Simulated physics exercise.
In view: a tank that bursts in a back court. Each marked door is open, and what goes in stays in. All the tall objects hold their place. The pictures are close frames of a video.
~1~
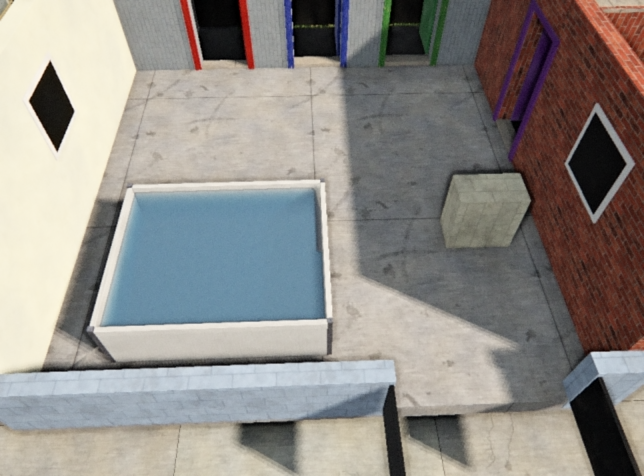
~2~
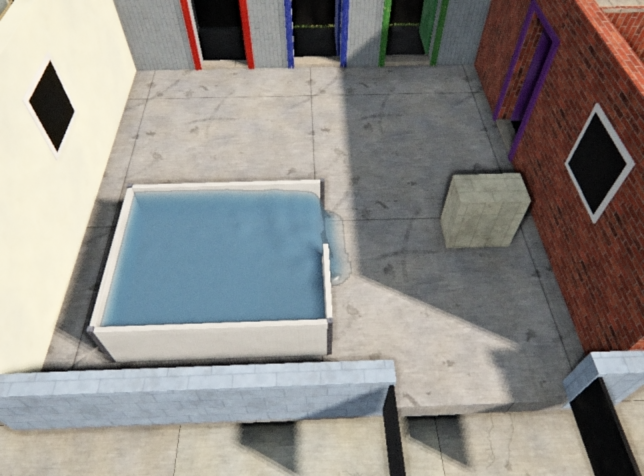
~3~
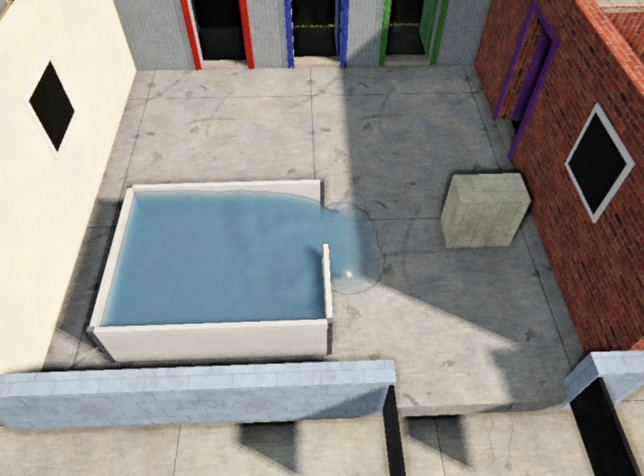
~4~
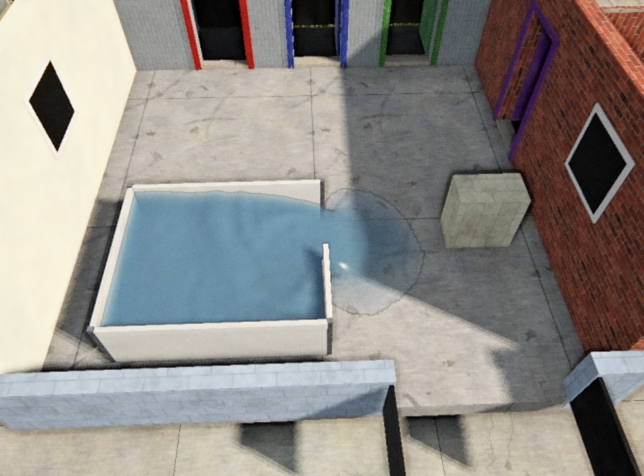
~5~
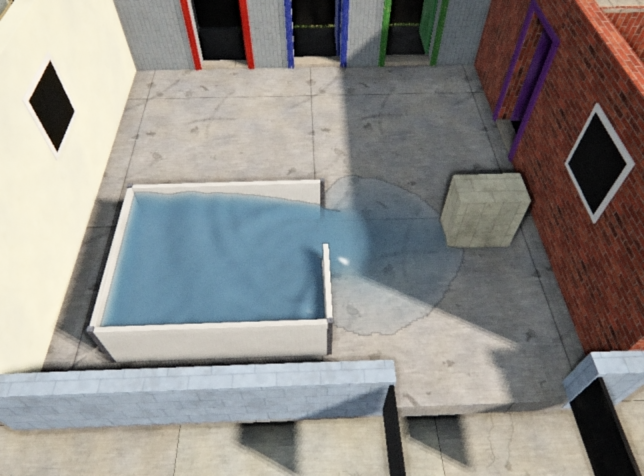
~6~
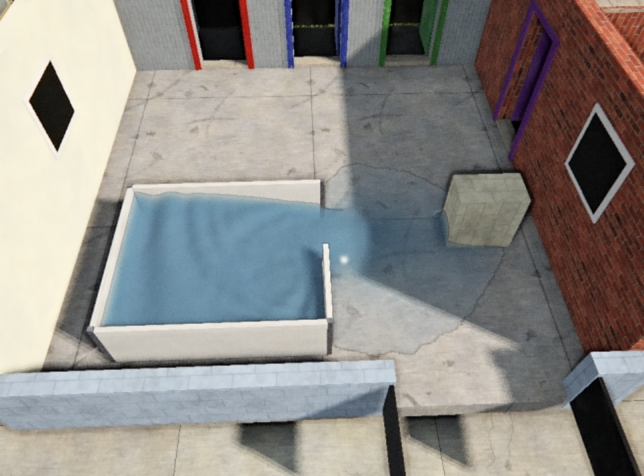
A large white-walled tank full of blue water stands left of centre in a grey paved court, seen from high above by a still camera. A cream wall is at left, red, blue and green door surrounds at the back, and a pale block near a brick wall with a purple doorway at right. Water bursts through the tank's right side and spreads rightward across the paving in a widening sheet, reaching around the block.
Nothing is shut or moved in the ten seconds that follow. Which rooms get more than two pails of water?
One by one: The blue door holds within the limit; the green door floods; the red door holds within the limit; the purple door floods.
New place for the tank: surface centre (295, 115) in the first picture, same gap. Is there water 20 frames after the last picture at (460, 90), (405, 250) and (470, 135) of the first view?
One after the other: Covered, not flooded, wet.
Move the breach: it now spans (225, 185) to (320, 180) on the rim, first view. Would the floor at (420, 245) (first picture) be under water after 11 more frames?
Answer: Not flooded.
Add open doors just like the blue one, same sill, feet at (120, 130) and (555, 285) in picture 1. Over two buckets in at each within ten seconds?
In turn: Stays under, passes that mark.
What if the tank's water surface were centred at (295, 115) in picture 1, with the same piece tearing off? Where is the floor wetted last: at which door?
Last comes the door marked red.
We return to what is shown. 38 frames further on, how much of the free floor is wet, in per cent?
About 70 per cent.
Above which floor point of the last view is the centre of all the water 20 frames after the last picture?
Roughly at (337, 243).
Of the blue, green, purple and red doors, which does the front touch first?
First comes the purple one.
A moment on, water covers 30 % of the floor; the blue door not reached, the green door not reached, the red door not reached, the purple door not reached.
Next, water covers 35 % of the floor; the blue door not reached, the green door not reached, the red door not reached, the purple door over two buckets in.
Then, water covers 40 % of the floor; the blue door not reached, the green door wet at the sill, nothing in, the red door not reached, the purple door far over two buckets in.
Later, water covers 70 % of the floor; the blue door wet at the sill, nothing in, the green door over two buckets in, the red door wet at the sill, nothing in, the purple door far over two buckets in.
In the end, water covers 90 % of the floor; the blue door wet at the sill, nothing in, the green door over two buckets in, the red door wet at the sill, nothing in, the purple door far over two buckets in.
